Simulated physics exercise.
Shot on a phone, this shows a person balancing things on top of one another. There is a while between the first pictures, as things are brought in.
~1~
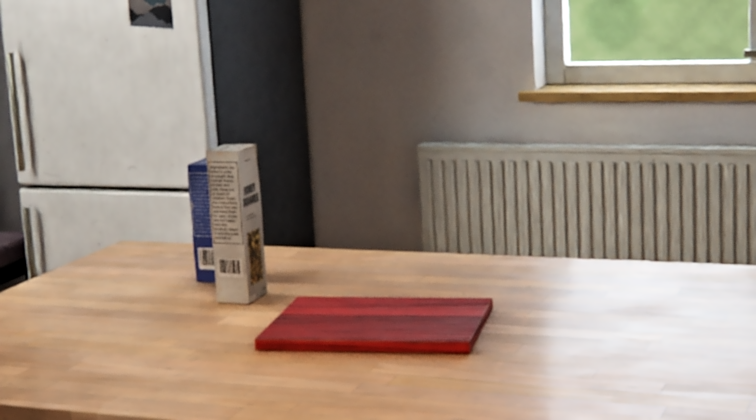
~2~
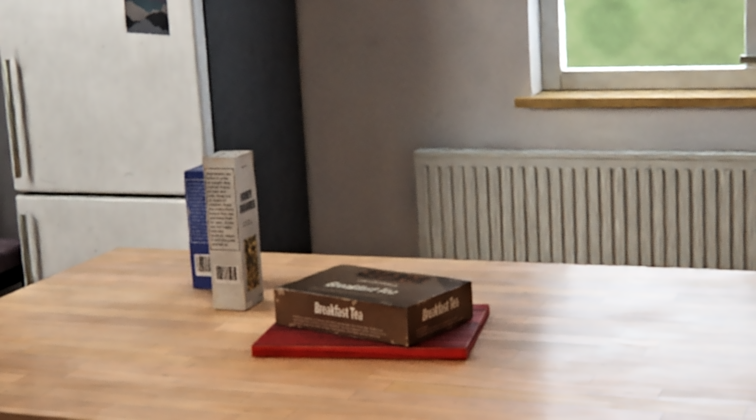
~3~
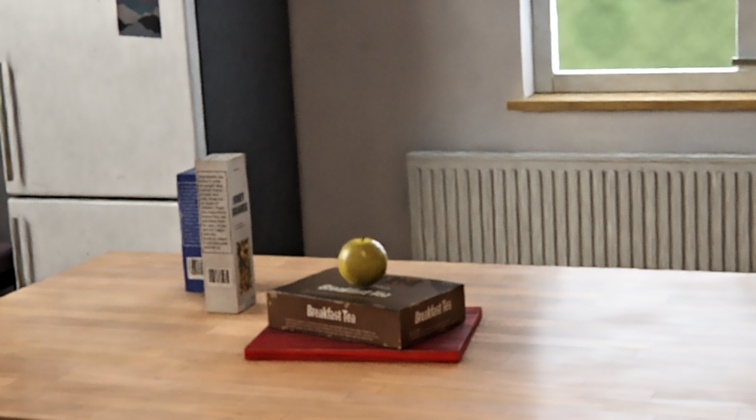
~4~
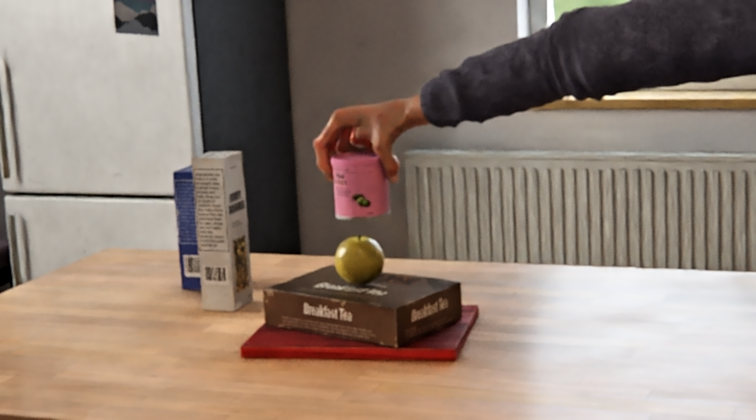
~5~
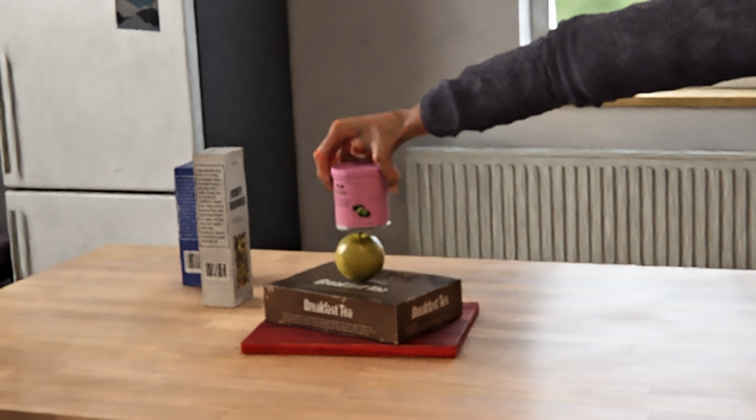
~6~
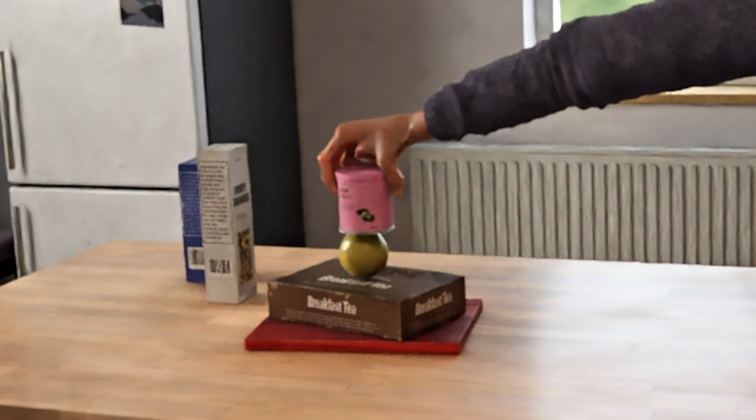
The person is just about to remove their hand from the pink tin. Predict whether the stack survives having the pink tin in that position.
My guess is a failure.
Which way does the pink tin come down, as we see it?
Looks like it moves off to the right.
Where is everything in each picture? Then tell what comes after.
In the first frame, the last thing is not in view yet; white carton (237, 223).
In the second frame, the last thing is not in view yet; red board (375, 329).
In the third frame, the last thing is not in view yet.
The fourth frame shows on its way; pink tin (362, 185); yellow apple (360, 260).
The fifth frame shows on its way; pink tin (361, 195); brown packet (363, 300).
The sixth frame shows in place under the hand; pink tin (366, 200); white carton (227, 223).
Then, 0.40 s later than the last frame, pink tin tilted by 40° near (395, 214).
Then, 0.60 s later than the last frame, pink tin now fallen.
Then, 0.70 s later than the last frame, things are still on the move.
Then, 0.90 s later than the last frame, as before.
When it is over, fallen, pink tin; the other 5 as before. End places, in pixels of the last picture, pink tin near (571, 311). The pile comes apart.
